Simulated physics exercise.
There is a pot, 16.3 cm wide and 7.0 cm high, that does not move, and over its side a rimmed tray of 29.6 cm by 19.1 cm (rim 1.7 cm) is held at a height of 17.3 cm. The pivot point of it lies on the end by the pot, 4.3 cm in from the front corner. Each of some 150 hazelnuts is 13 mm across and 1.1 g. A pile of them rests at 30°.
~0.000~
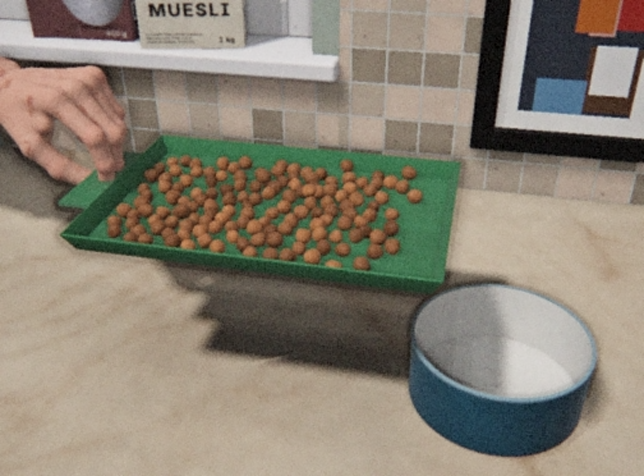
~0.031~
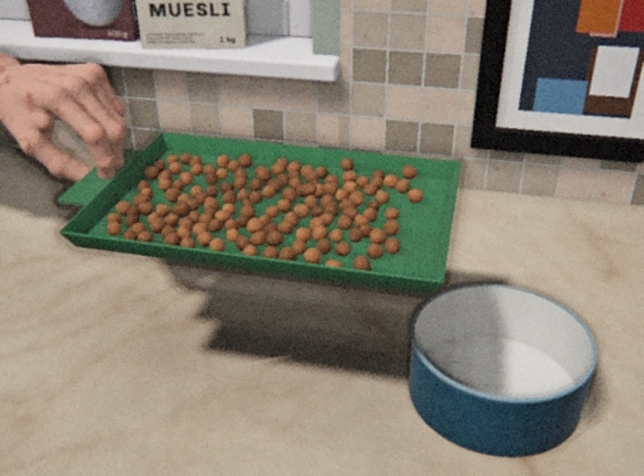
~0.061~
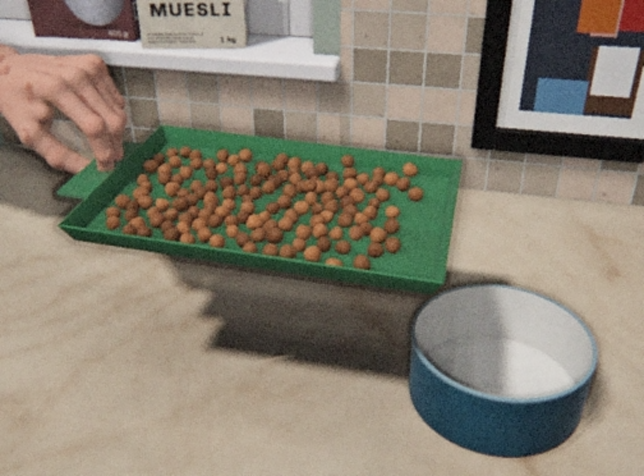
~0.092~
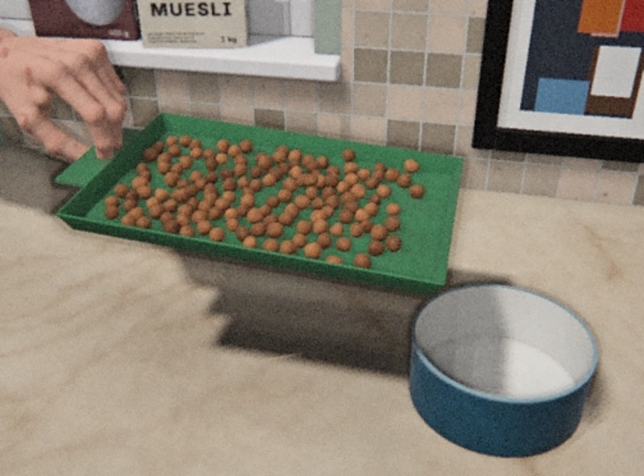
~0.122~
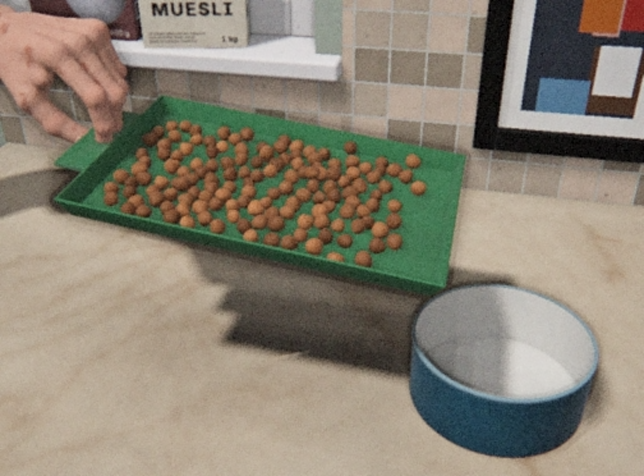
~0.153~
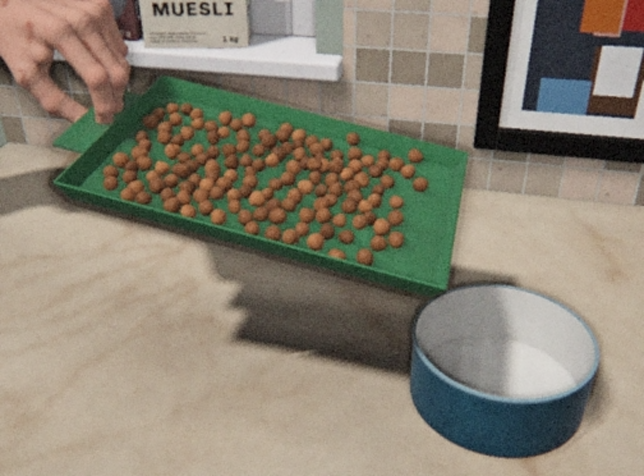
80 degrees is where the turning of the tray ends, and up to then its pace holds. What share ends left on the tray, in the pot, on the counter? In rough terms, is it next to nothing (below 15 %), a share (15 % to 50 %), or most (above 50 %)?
Roughly: Left on the tray: Next to nothing, pot: A share, counter: Most.
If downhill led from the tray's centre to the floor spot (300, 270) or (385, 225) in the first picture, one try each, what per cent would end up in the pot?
About 0 and 65 per cent.
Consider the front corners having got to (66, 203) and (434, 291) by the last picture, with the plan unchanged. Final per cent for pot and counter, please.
That works out as pot 0 and counter 100.
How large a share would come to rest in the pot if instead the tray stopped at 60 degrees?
Estimated share: About 25 %.
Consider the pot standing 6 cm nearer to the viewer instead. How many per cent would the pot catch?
My estimate: Some 85 per cent.
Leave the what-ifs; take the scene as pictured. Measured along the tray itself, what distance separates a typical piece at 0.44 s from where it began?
It has moved some 6 cm from its start.
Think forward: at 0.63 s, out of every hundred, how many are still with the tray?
I'd put it at roughly 70 per cent.
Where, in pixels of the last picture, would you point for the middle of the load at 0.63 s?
Somewhere about (457, 263) in the last view.
After 0.44 s, tilt 45 degrees; the tray holds 100 %, the pot 0 %.
After 0.63 s, tilt 68 degrees; the tray holds 70 %, the pot 0 %.
Then, at 0.94 s, tilt 80 degrees; the tray holds 0 %, the pot 30 %.
By 1.9 s all is still; tray 0 %, pot 30 %, counter 70 %.
